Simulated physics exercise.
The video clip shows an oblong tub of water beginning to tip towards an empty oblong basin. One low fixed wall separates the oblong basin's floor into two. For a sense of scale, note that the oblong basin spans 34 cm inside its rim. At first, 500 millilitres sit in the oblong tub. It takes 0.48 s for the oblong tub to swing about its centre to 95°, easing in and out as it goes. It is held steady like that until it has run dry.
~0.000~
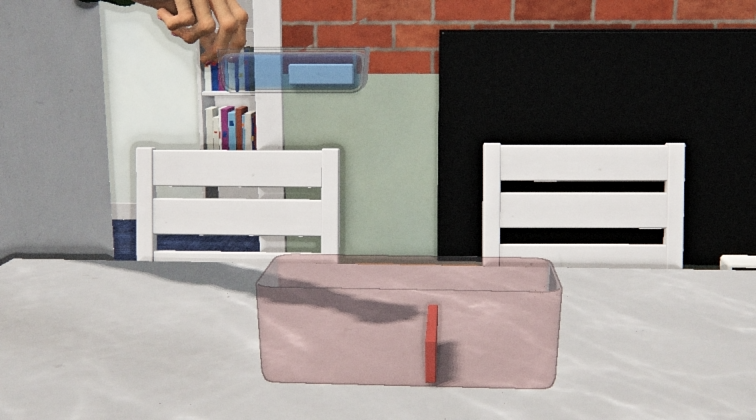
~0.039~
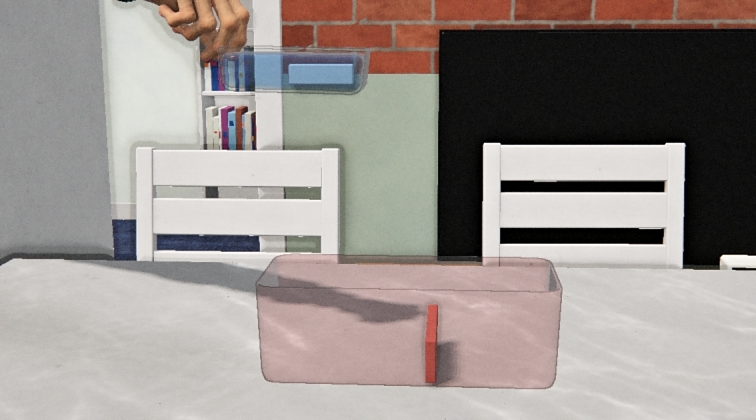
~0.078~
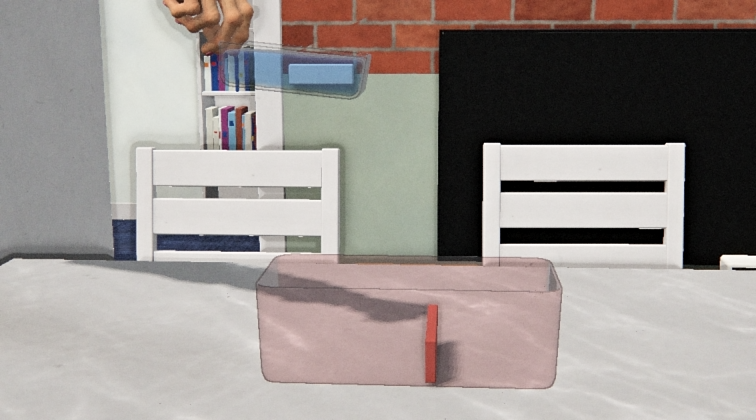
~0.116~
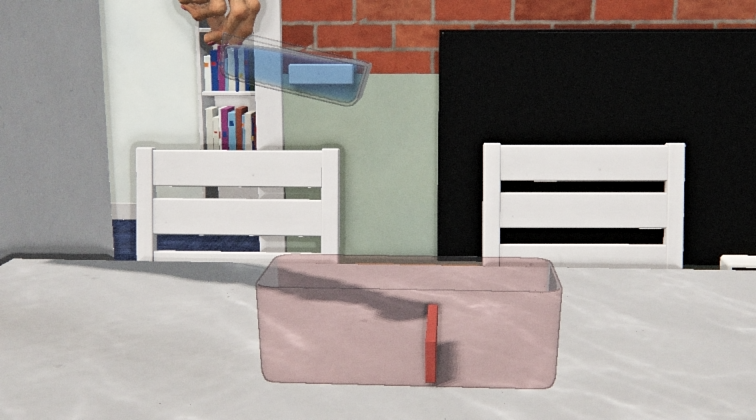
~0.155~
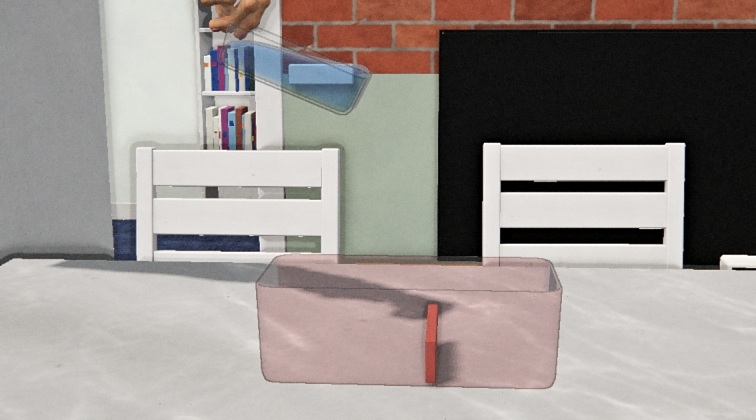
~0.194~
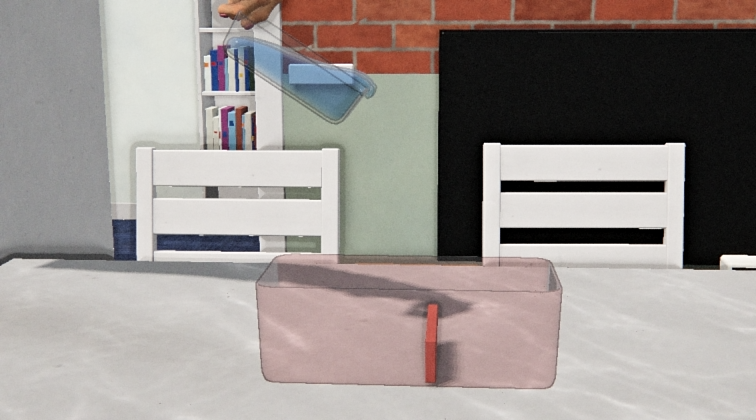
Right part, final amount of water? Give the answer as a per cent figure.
56 per cent.
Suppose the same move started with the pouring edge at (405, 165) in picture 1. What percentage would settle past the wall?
Then I'd expect something near 60 per cent.
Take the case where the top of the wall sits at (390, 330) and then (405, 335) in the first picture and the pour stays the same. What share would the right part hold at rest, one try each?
I'd say 75 percent on the first go, 70 percent on the next.
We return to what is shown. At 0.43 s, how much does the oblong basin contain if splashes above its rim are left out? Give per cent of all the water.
I'd estimate some 18 percent of the liquid.
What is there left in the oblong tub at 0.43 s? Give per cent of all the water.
8 %.
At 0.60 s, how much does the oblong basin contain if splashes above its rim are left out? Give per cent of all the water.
Close to 88 in a hundred.
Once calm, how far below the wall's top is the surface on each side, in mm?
I'd say some 44 mm on the left and some 36 mm on the right.
Then, 0.43 s in, the tilt is 92° and 8 per cent is still to pour, 16 is left of the wall and 2 right of it.
Then, 0.60 s in, the tilt is 95° and 2 per cent is still to pour, 24 is left of the wall and 63 right of it.
Then, 0.78 s in, the tilt is 95° and 0 per cent is still to pour, 32 is left of the wall and 56 right of it.
Then, 0.98 s in, the tilt is 95° and 0 per cent is still to pour, 35 is left of the wall and 56 right of it.
Finally, 35 per cent lies left of the wall, 56 right of it and 8 outside.
